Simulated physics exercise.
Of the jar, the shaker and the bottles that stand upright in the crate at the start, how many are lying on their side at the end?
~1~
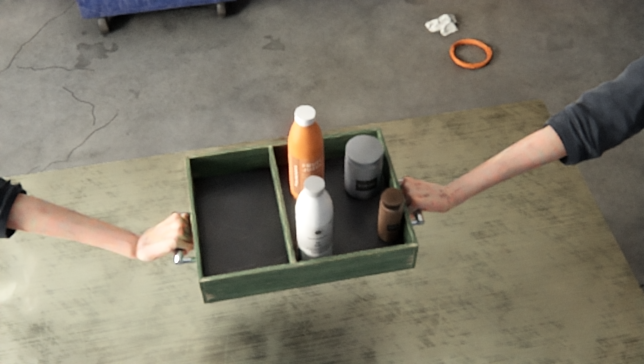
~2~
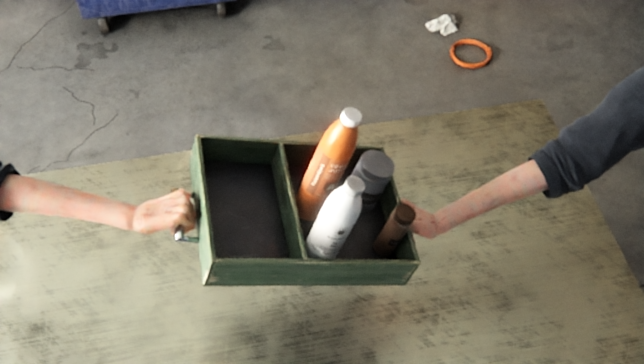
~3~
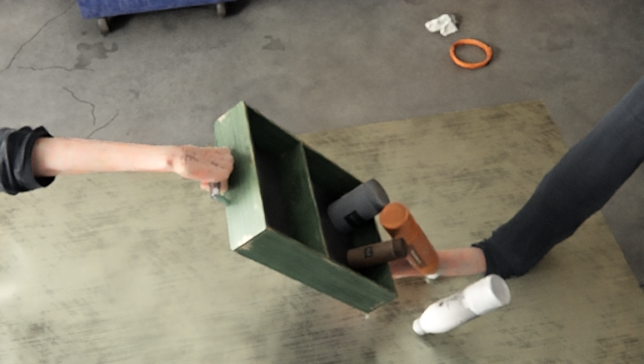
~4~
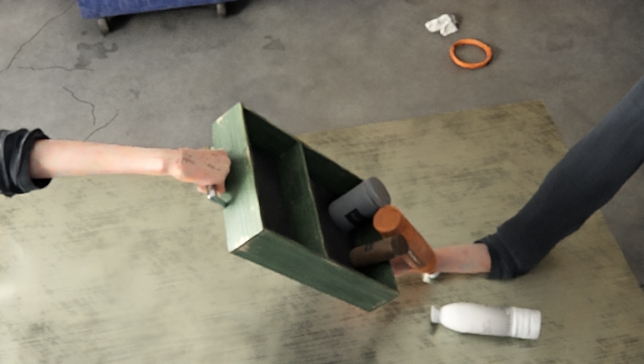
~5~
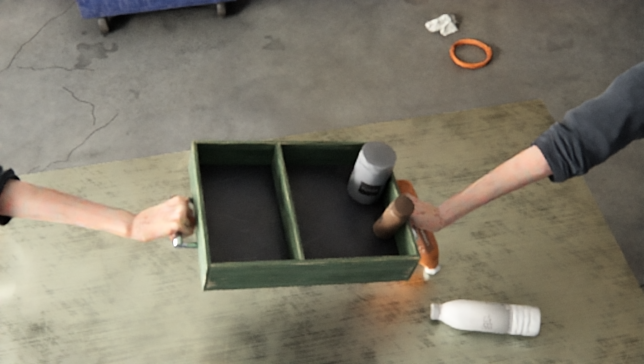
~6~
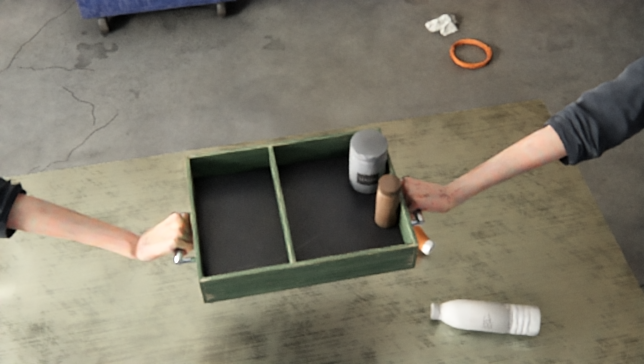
Two of them end up lying on their side, the white bottle and the orange bottle.
A green divided crate, gripped at each end by a hand, tipped steeply down to the right, and the white and orange bottles slid out. The hands levelled it again, leaving both bottles lying outside while the grey jar and brown shaker stood inside.
